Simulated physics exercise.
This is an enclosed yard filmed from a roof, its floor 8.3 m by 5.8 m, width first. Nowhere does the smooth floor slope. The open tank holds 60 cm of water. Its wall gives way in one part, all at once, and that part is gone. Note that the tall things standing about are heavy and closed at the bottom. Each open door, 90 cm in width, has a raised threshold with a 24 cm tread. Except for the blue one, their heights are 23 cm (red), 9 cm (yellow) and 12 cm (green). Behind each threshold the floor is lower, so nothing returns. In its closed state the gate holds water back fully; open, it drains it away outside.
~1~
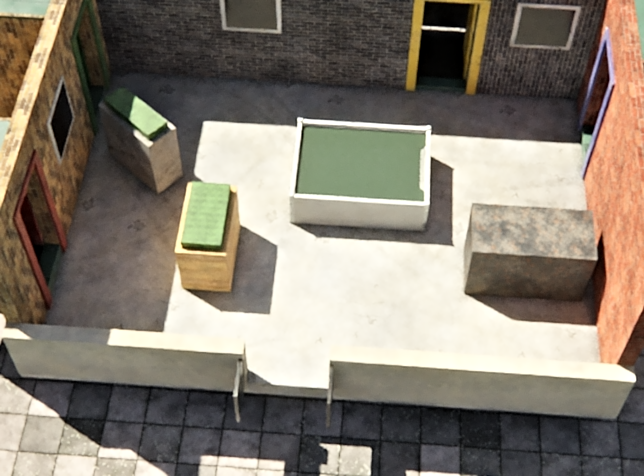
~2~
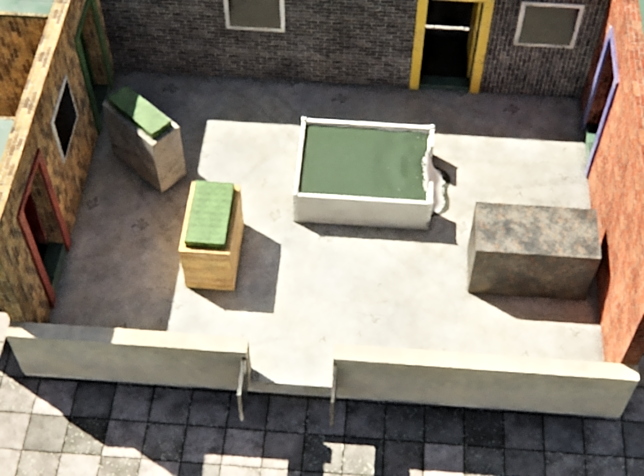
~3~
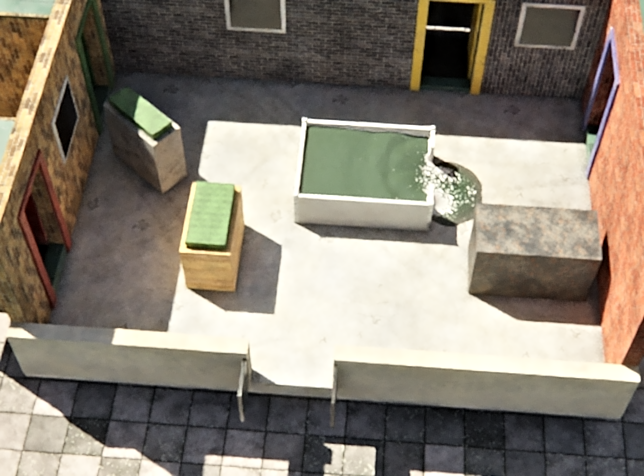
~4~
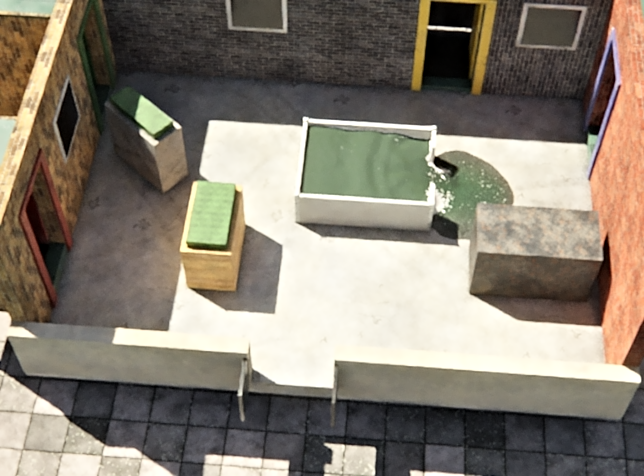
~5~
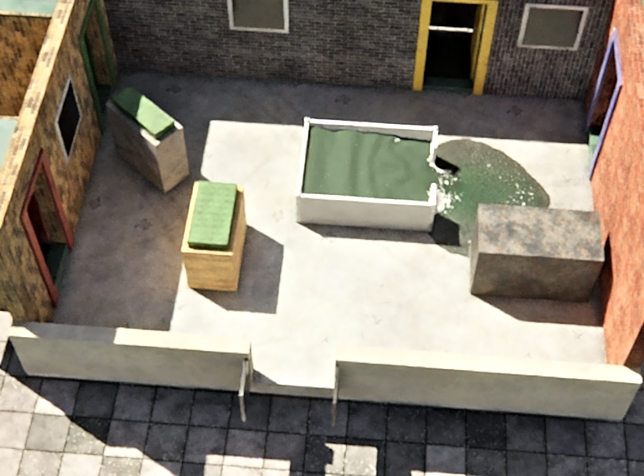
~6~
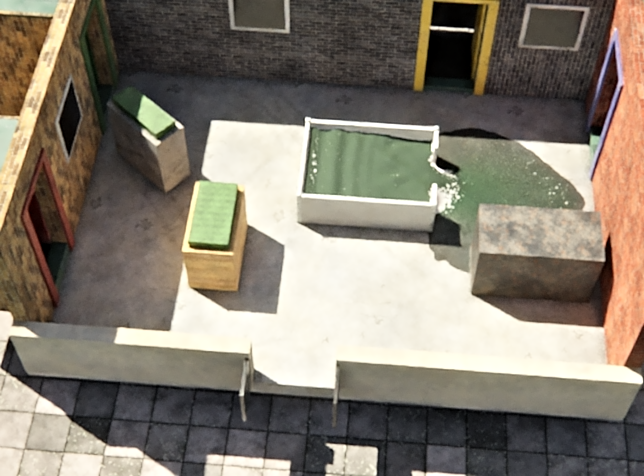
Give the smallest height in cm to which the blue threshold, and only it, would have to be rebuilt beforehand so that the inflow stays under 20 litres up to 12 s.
Roughly 15 cm.
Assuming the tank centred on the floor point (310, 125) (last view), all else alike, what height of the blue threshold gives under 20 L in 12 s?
16 cm, give or take.
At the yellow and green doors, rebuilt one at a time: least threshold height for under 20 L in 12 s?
About 4.5 cm at yellow and 7.0 cm at green.
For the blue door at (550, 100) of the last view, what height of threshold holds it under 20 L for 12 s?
It needs roughly 18 cm.
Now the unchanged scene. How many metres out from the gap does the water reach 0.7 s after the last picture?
Near 3.2 metres, give or take.
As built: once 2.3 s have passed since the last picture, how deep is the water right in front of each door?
In cm - red: 0, blue: 17, yellow: 1, green: 0.
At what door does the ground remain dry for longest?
It is the red one.
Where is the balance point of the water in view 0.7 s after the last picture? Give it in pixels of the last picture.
Around (415, 190).
Then, 0.7 s after the last picture water covers 15 % of the floor, deepest (32 cm) near (597, 242); 18 cm at the blue door, 0 litres in over its 18 cm threshold.
Then, 2.3 s after the last picture water covers 20 % of the floor, deepest (26 cm) near (586, 109); 17 cm at the blue door, 5 litres in over its 18 cm threshold.
Then, 11.3 s after the last picture water covers 90 % of the floor, deepest (10 cm) near (133, 141); 8 cm at the blue door, 6 litres in over its 18 cm threshold.
At the blue door as built, the water peaked near 21 cm, 1.3 s after the last picture.
Run again over the same 12 s with other heights there, 55 litres in over 12.5 cm, 9 litres over 17 cm. The limit of 20 litres is kept from about 15 cm up.
